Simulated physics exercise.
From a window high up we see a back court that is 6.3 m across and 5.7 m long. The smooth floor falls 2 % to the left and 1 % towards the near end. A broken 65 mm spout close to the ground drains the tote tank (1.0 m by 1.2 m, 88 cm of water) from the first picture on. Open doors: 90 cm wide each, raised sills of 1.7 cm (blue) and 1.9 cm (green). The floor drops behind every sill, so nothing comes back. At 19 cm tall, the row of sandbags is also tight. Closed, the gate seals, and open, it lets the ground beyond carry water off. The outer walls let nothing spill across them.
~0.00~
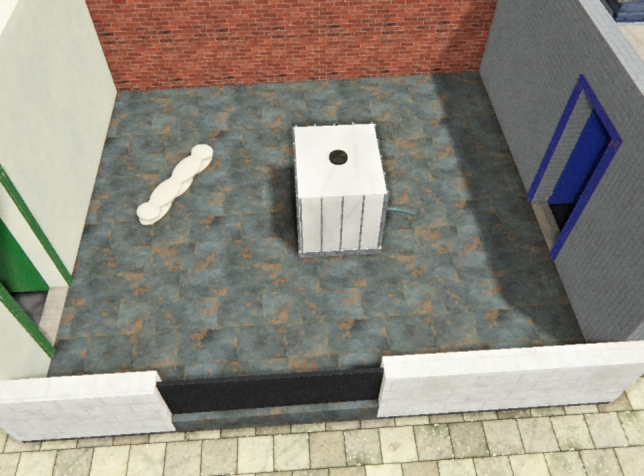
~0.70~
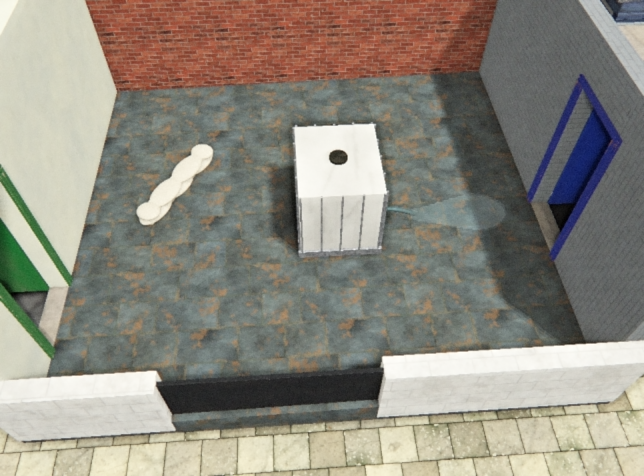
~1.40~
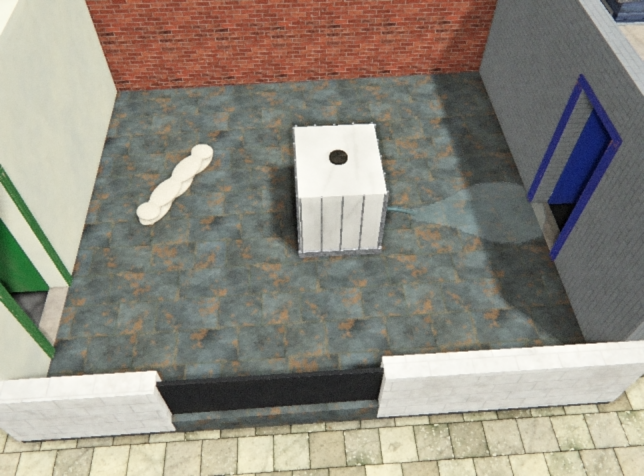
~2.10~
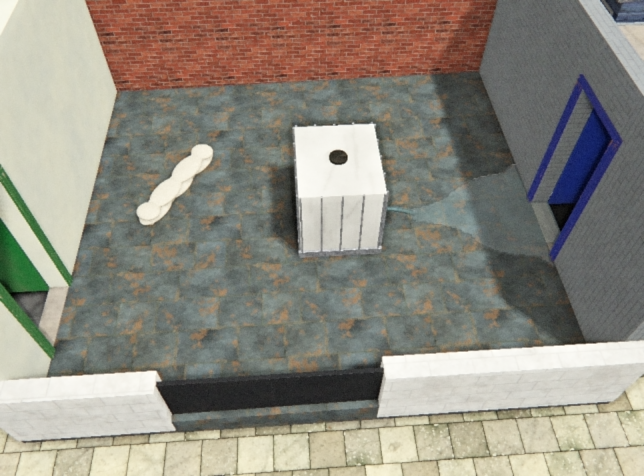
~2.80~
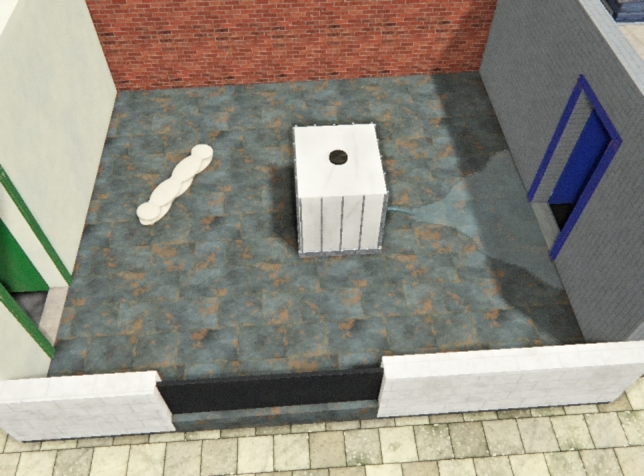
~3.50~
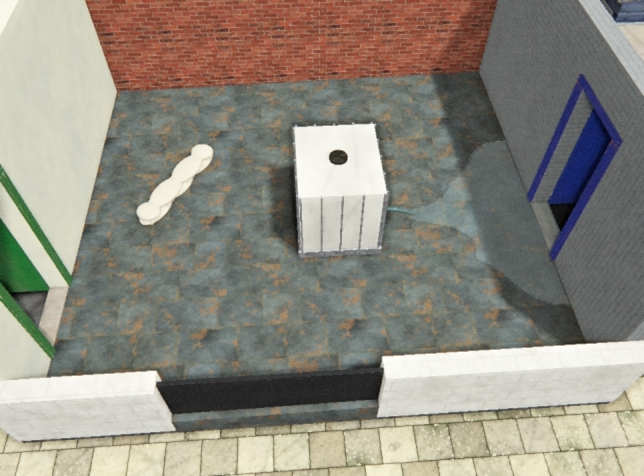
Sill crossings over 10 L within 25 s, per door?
Blue door: Over; green door: Under.
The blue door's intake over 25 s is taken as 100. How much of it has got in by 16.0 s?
Some 75 per cent by then.
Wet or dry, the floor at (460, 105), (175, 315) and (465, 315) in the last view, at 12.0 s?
Respectively: Clear, clear and covered.
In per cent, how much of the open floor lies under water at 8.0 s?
I'd say some 20 in a hundred.
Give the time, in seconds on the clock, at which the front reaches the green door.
Green door, 19.0 seconds.
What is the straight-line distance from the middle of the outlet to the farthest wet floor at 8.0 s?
3.2 m.
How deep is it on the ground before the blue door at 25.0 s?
I'd put it at around 2.5 centimetres deep.
After 5.0 s water covers 10 % of the floor and is deepest (4 cm) near (533, 214); blue door 3 cm at the sill, 9 L in, green door not reached.
After 8.0 s water covers 20 % of the floor and is deepest (4 cm) near (533, 214); blue door 3 cm at the sill, 16 L in, green door not reached.
After 12.0 s water covers 25 % of the floor and is deepest (4 cm) near (533, 214); blue door 2.9 cm at the sill, 25 L in, green door not reached.
After 16.0 s water covers 35 % of the floor and is deepest (4 cm) near (533, 214); blue door 2.8 cm at the sill, 33 L in, green door not reached.
After 25.0 s water covers 45 % of the floor and is deepest (5 cm) near (40, 410); blue door 2.5 cm at the sill, 45 L in, green door 2.8 cm at the sill, 0 L in.
